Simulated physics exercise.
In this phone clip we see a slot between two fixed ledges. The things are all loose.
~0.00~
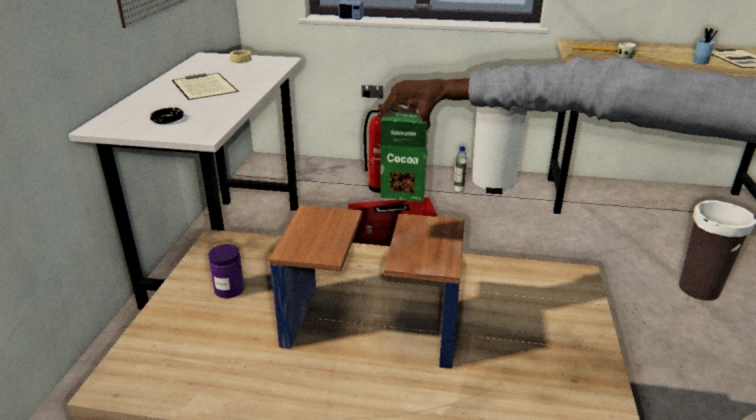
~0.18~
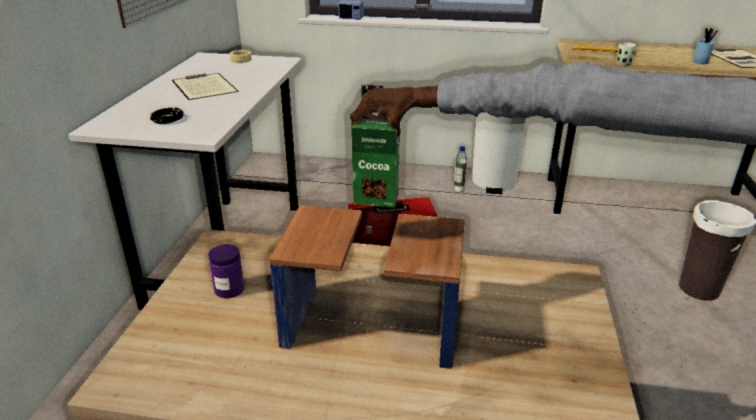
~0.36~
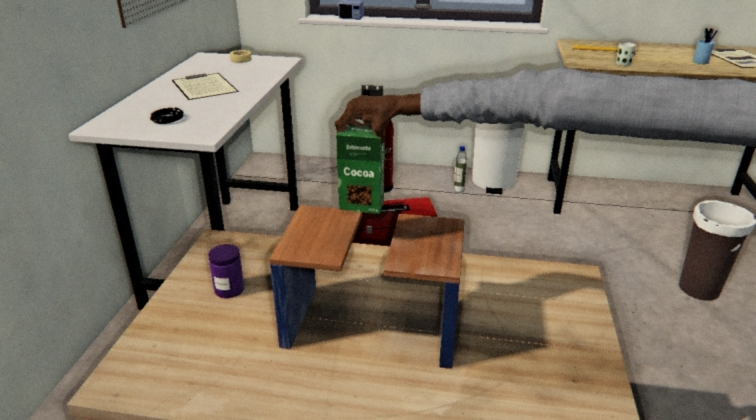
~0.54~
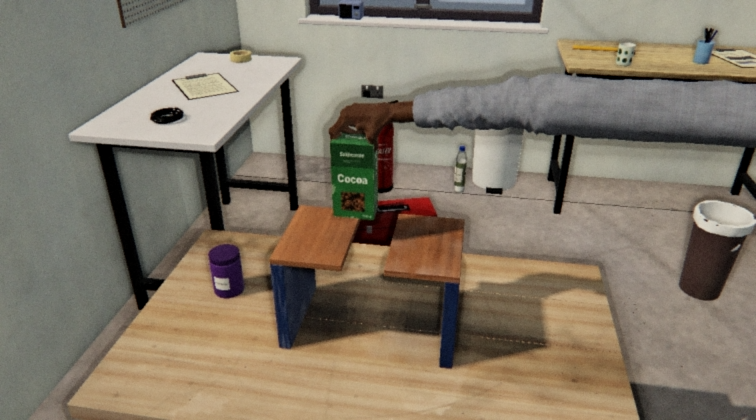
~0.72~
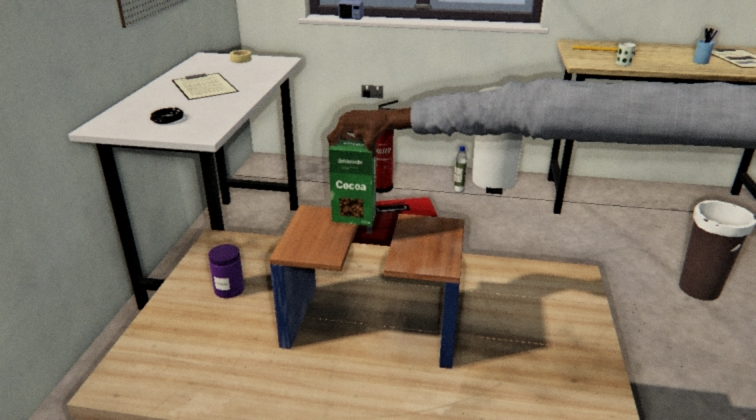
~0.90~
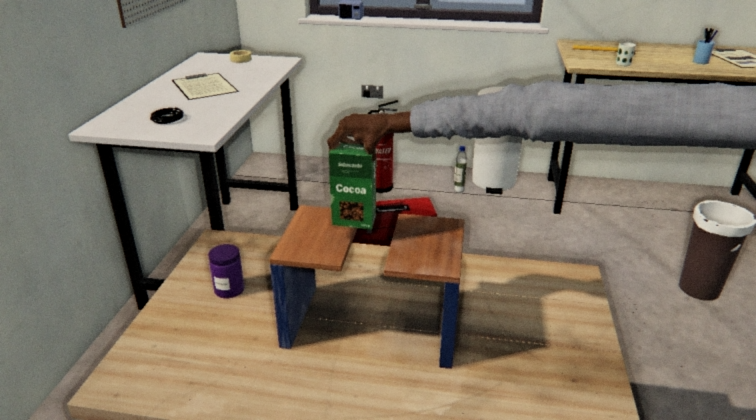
The clip opens with a hand in a grey sleeve holding a green cocoa packet above two small wooden stands on a table, a purple jar to the left. The hand carries the packet leftward and slightly down, slowing near the left stand, then holds it almost still while the jar stays put.
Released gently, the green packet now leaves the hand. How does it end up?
I expect it to hold up top.
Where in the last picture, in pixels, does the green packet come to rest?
Close to (395, 222) in the last picture.
After 1.10 s, green packet slid a little near (354, 202).
After 1.40 s, green packet tipped 39° from how it was near (379, 213).
After 1.50 s, green packet on its side near (388, 222).
At rest (2.0 s), tipped over on the stand or table, green packet; purple jar in place. Seen from the same camera at the end, green packet near (395, 222). The packet stays on top.
